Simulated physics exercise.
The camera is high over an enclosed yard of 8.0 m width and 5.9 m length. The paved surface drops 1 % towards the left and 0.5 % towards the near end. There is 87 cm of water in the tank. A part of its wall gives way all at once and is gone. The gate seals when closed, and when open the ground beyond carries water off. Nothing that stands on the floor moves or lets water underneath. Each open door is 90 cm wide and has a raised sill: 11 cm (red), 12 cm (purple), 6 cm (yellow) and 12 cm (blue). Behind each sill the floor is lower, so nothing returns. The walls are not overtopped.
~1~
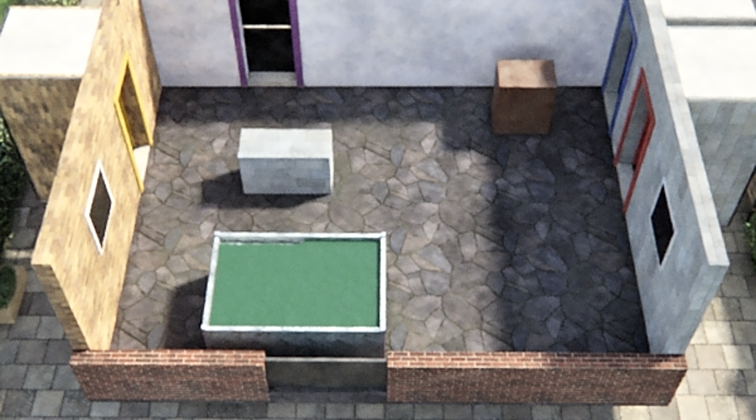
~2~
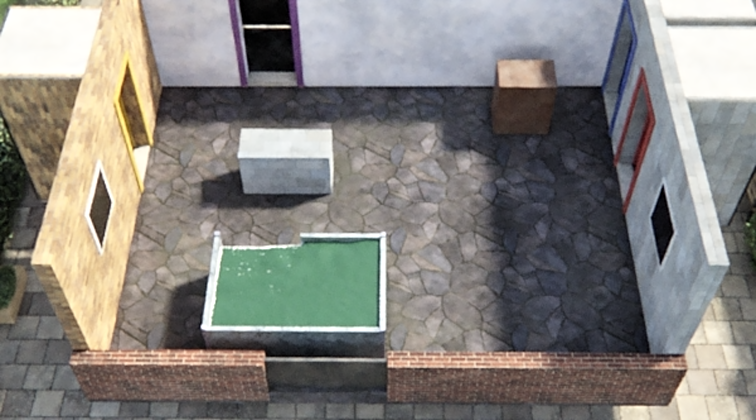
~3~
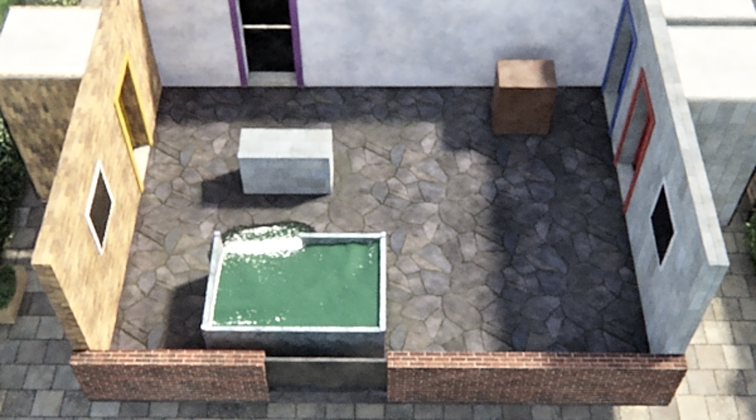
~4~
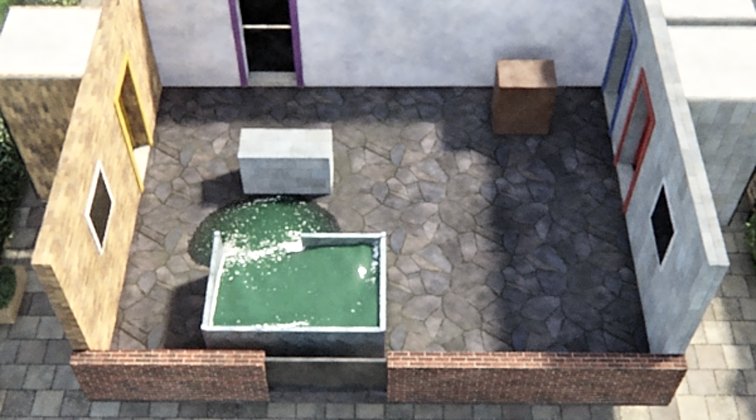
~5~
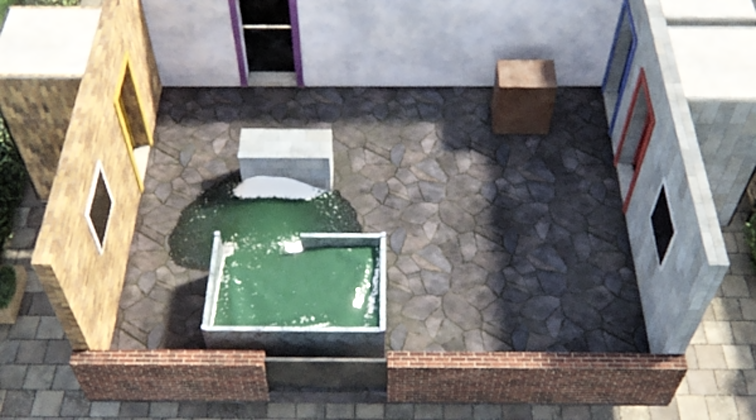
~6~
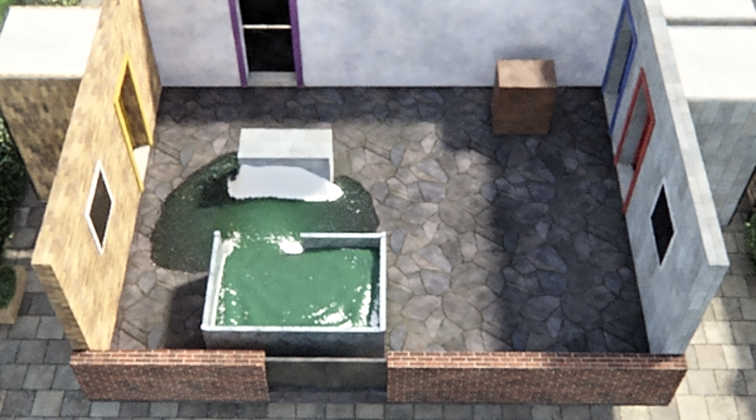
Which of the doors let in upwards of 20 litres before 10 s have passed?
Door by door: At the red door it does not reach the limit; at the purple door it keeps below the limit; at the yellow door it goes over the limit; at the blue door it does not reach the limit.
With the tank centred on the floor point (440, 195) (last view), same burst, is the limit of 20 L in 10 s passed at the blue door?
Then: Blue past it.
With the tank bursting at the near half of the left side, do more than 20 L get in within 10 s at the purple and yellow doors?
Against that limit: Purple above, yellow past it.
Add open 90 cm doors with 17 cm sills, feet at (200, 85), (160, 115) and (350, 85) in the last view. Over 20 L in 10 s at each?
In turn: Over, past it, below.
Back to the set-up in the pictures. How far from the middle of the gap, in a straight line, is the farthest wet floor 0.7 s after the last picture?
Some 4.6 m out.
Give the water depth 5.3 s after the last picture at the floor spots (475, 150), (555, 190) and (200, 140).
Roughly 9, 9 and 8 cm, in turn.
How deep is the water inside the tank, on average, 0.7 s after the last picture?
About 53 cm.
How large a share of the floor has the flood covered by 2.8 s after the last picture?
Some 80 per cent of it.
Then, 0.7 s after the last picture water covers 25 % of the floor and is deepest (55 cm) near (271, 200); red door not reached, purple door not reached, yellow door 18 cm at the sill, 6 L in, blue door not reached.
Then, 1.5 s after the last picture water covers 45 % of the floor and is deepest (42 cm) near (161, 98); red door not reached, purple door not reached, yellow door 27 cm at the sill, 163 L in, blue door not reached.
Then, 2.8 s after the last picture water covers 80 % of the floor and is deepest (34 cm) near (162, 91); red door 10 cm at the sill, 0 L in, purple door 7 cm at the sill, 0 L in, yellow door 20 cm at the sill, 310 L in, blue door 5 cm at the sill, 0 L in.
Then, 5.3 s after the last picture water covers 95 % of the floor and is deepest (18 cm) near (162, 91); red door 5 cm at the sill, 0 L in, purple door 6 cm at the sill, 0 L in, yellow door 15 cm at the sill, 419 L in, blue door 5 cm at the sill, 0 L in.
Then, 9.3 s after the last picture water covers 100 % of the floor and is deepest (14 cm) near (316, 377); red door 5 cm at the sill, 0 L in, purple door 4 cm at the sill, 0 L in, yellow door 10 cm at the sill, 477 L in, blue door 5 cm at the sill, 0 L in.
